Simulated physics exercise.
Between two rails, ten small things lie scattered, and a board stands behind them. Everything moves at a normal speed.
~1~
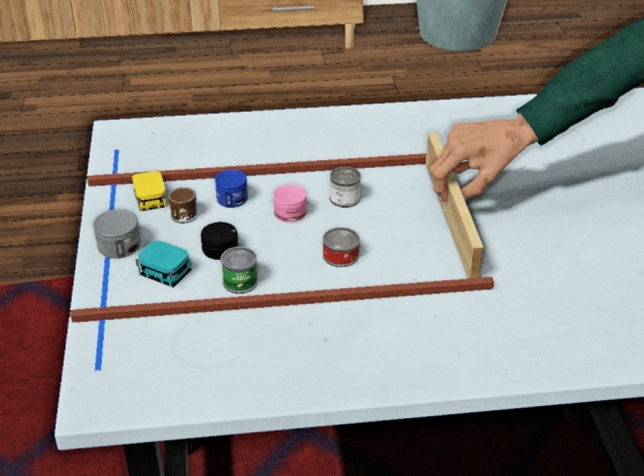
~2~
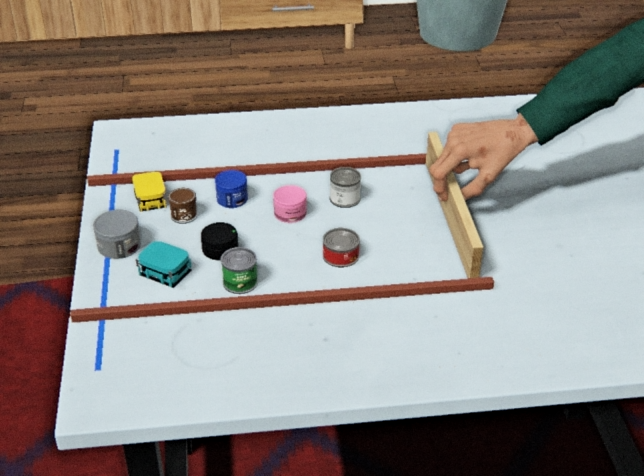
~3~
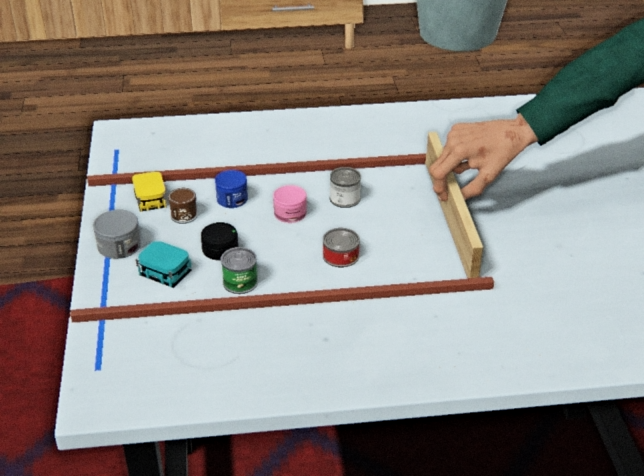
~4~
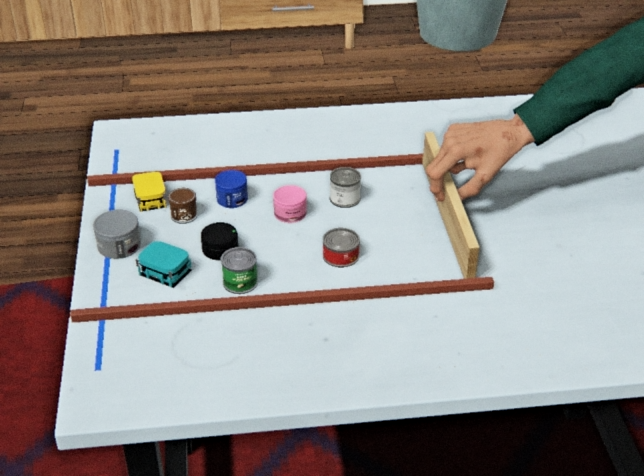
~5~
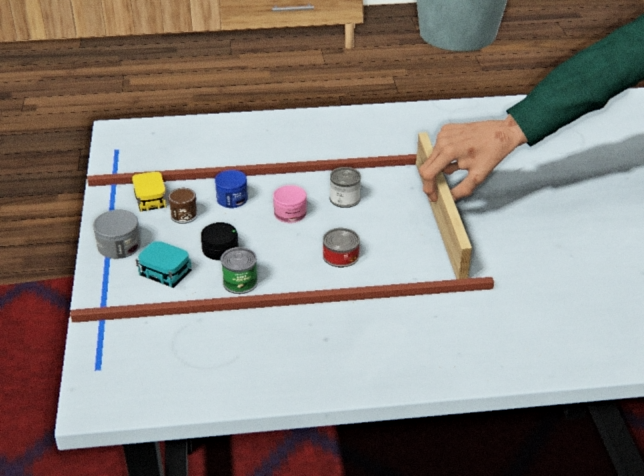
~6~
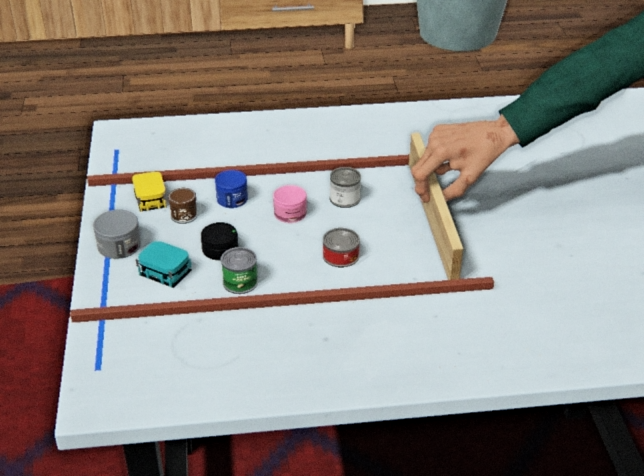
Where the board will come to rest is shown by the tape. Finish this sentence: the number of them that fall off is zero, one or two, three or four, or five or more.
The number of them that fall off is three or four.
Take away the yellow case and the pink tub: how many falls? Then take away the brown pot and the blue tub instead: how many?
First 2, second 2.
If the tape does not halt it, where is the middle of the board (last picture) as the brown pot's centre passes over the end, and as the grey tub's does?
Near (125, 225) and (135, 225).
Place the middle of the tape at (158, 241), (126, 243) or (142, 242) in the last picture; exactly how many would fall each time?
Try 1: 0; try 2: 2; try 3: 0.
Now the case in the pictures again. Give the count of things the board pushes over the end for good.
Count = 4.
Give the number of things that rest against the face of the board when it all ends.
Total: 6.
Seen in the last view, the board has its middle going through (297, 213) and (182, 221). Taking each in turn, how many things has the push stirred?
The counts are 3 and 10.
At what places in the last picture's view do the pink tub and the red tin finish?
Roughly at (92, 224) and at (86, 271), in that order.
A little later, none off yet; grey tub at rest near (117, 234); yellow case at rest near (150, 192); turquoise case at rest near (164, 264).
When it is over, the number that fall off is three or four; down, brown pot, turquoise case, yellow case and grey tub.
